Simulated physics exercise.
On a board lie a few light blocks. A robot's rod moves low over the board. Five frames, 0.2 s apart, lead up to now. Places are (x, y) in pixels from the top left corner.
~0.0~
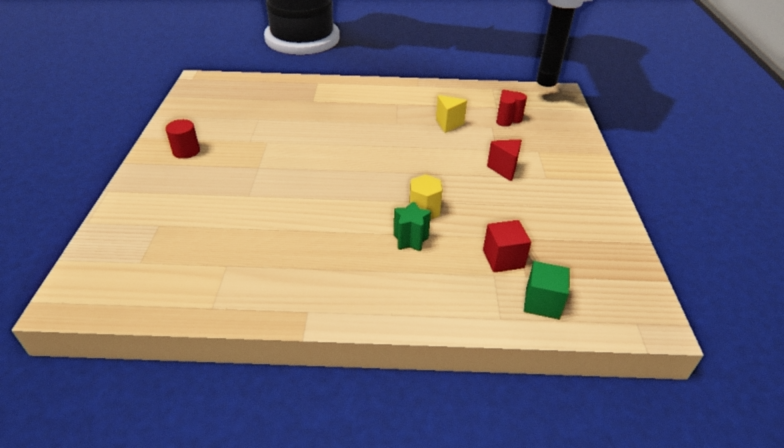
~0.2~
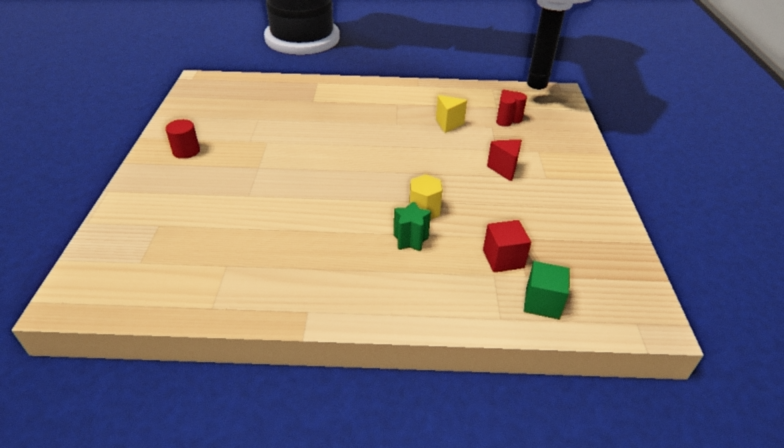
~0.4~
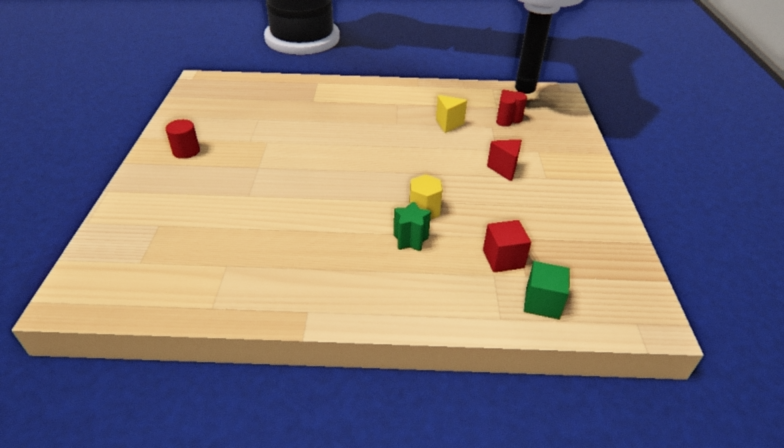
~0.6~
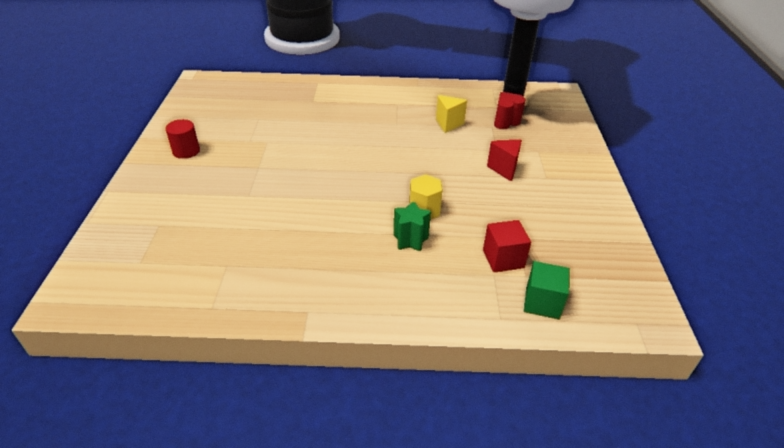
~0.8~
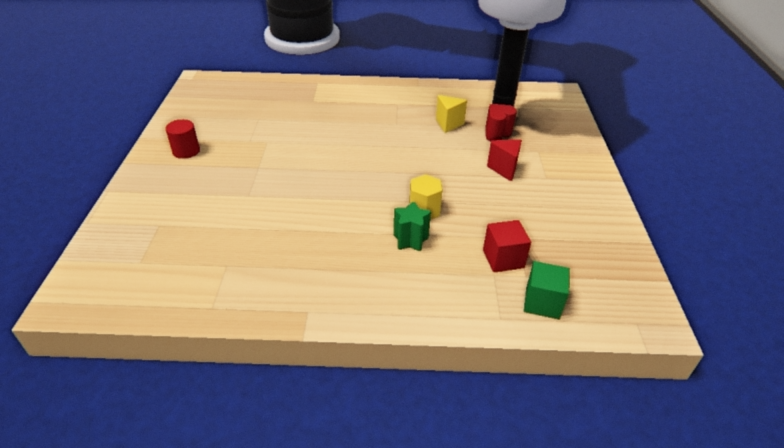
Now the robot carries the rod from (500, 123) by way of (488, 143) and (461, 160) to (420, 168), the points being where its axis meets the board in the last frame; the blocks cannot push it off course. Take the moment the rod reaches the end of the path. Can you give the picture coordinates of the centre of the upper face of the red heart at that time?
The spot you're after is about (475, 148) in the image.
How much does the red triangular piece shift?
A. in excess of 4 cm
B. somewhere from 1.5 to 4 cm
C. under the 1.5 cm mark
Letter C.
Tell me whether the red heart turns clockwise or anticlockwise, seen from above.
Twists anticlockwise.
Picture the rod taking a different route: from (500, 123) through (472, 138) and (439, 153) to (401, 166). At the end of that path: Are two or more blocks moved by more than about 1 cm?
I expect not.
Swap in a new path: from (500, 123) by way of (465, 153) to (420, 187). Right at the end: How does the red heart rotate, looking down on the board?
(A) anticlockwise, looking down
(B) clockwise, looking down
My answer is option A.
On the path given first. One third of the way, rod (490, 127); red heart (489, 131).
Two thirds of the way, rod (462, 143); red heart (475, 148), turned 35° anticlockwise; red triangular piece (505, 147), turned 30° anticlockwise.
At the end, rod (421, 151); yellow triangular piece not moved; red heart (475, 148), turned 35° anticlockwise; red triangular piece (505, 147), turned 30° anticlockwise.
